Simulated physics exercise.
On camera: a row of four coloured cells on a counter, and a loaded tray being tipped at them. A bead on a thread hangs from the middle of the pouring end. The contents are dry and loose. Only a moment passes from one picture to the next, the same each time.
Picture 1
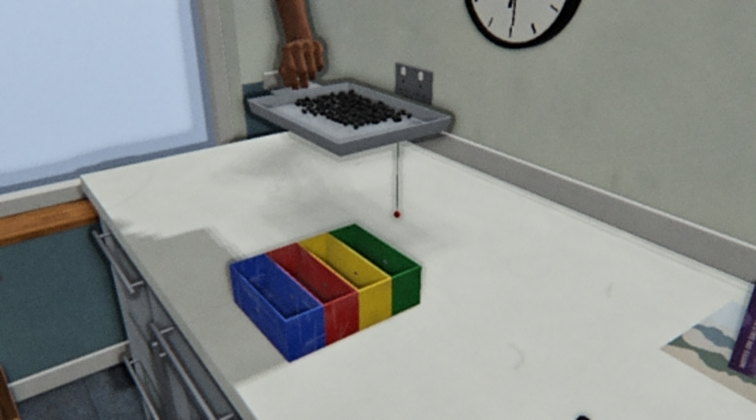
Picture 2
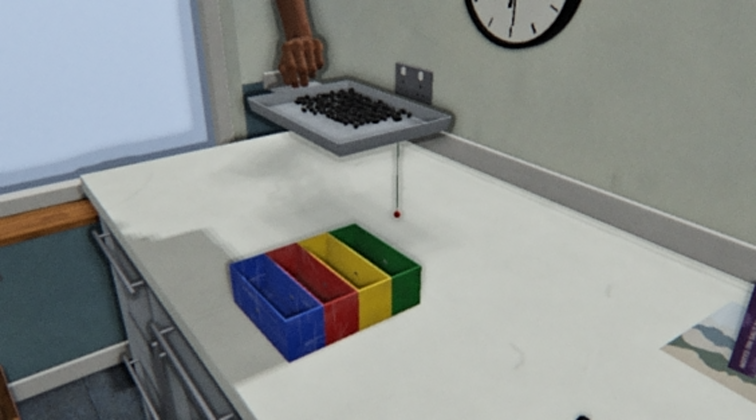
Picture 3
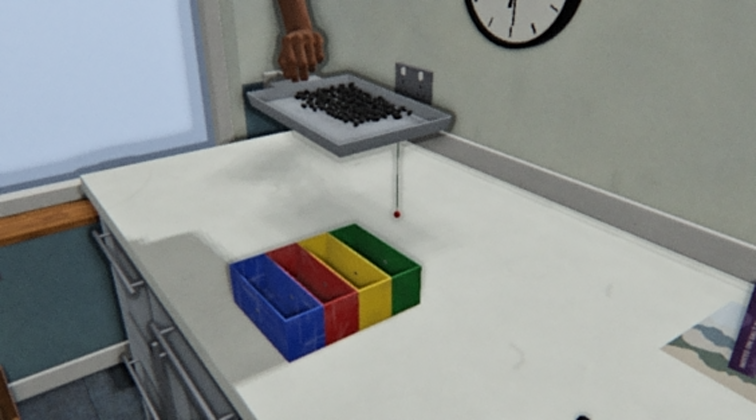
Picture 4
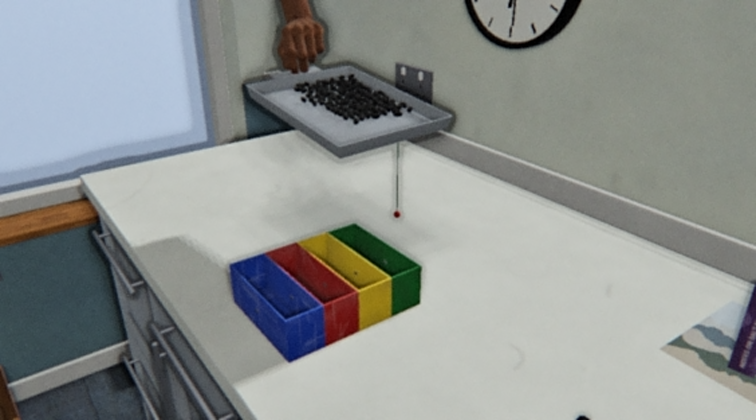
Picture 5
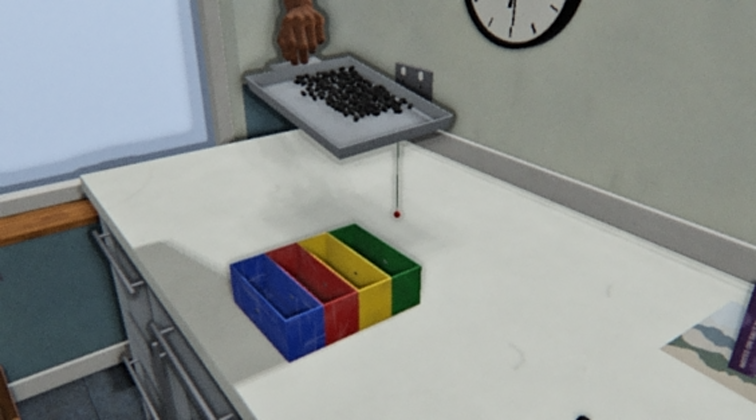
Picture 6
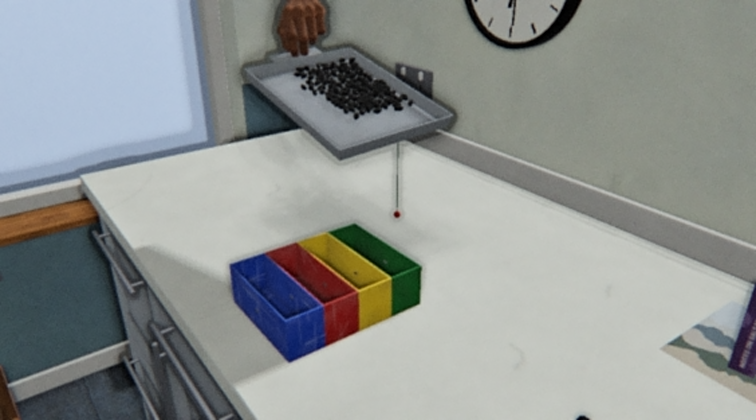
On a white counter below a wall clock, a hand holds a grey tray of small black beans near a row of blue, red, yellow and green boxes. The tray starts nearly level, then its hand-held end rises slightly and it tilts a little, while the beans stay heaped and the boxes remain still.
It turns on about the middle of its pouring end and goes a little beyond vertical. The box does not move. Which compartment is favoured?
Fullest: The green cell.
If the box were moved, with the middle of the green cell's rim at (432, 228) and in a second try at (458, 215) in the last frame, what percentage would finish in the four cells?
First some 100, then 60 per cent.
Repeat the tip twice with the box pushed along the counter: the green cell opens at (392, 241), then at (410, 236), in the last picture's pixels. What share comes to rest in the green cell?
About 20 and 20 per cent.
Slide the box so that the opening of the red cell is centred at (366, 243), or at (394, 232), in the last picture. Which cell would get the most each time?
The first try: The red one. The second: Blue.
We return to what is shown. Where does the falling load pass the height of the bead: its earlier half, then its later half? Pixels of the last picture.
First near (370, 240), later near (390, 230).
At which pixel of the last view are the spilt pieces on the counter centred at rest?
Close to (435, 283).
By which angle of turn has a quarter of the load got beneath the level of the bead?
Around 100° of tilt.
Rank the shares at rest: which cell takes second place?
In second place: Yellow.
Soon, tray tipped steeply; nearly all on the tray; a stray few in the green cell; a stray few falling or outside the box.
A while on, tray tipped right over; most on the tray; a small part in the green cell; a stray few in the yellow cell; a stray few in the red cell; a small part falling or outside the box.
Towards the end, tray tipped past a quarter turn; about a third in the green cell; about a quarter in the yellow cell; a stray few in the red cell; about a third falling or outside the box.
Finally, tray tipped past a quarter turn; about a third in the green cell; about a quarter in the yellow cell; a stray few in the red cell; none in the blue cell; about a third outside the box.
